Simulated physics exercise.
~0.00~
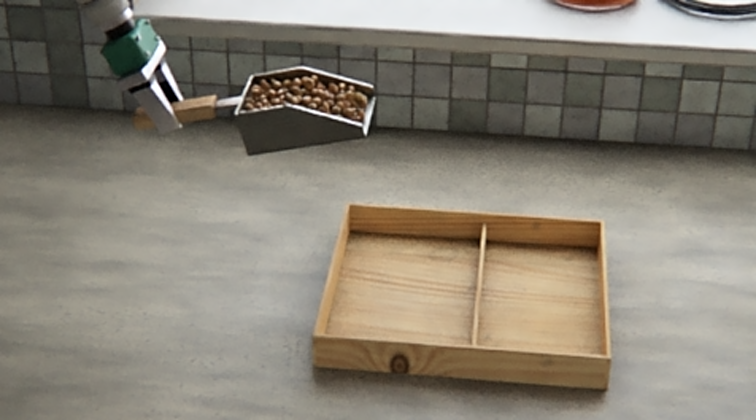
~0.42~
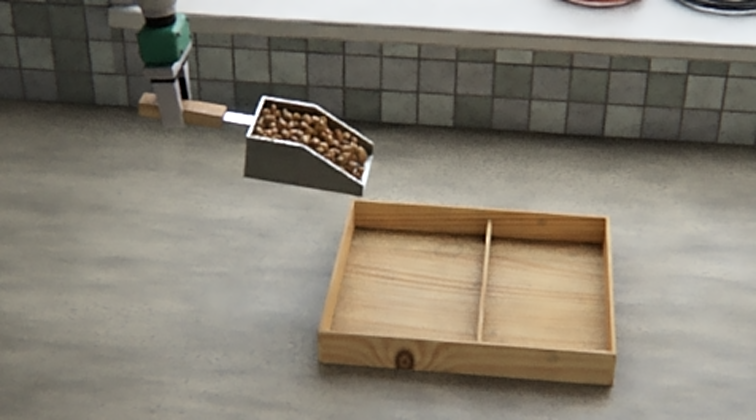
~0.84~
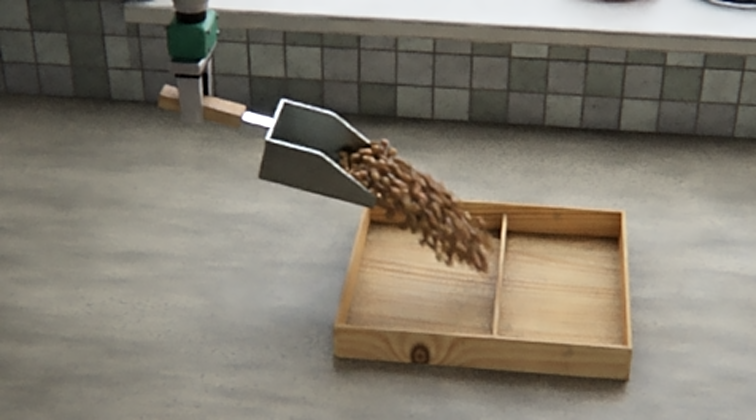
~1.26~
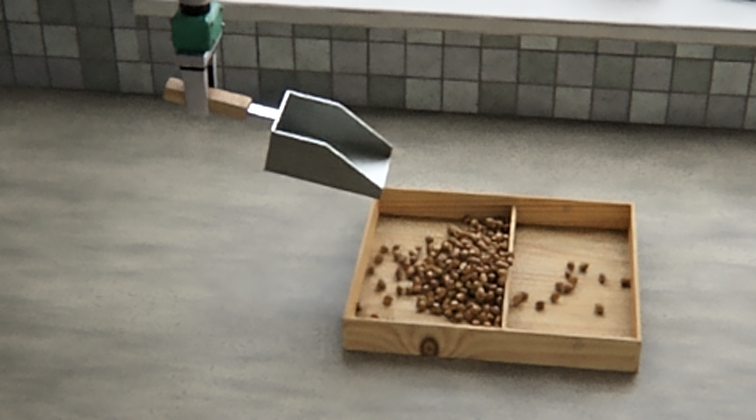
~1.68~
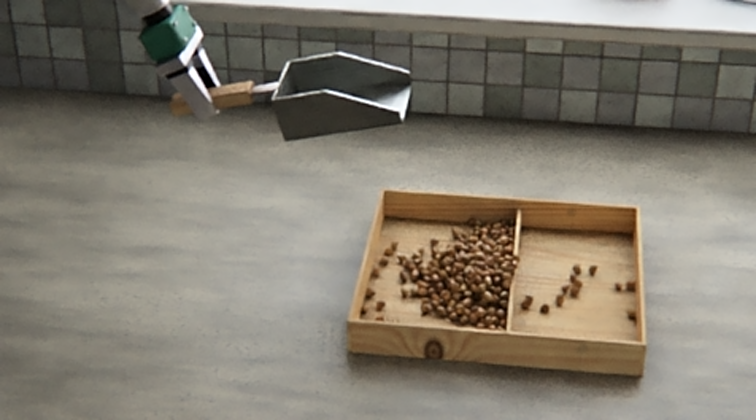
A robot-held metal scoop tips brown beans into a divided wooden tray, mostly filling the left section, then lifts away empty.
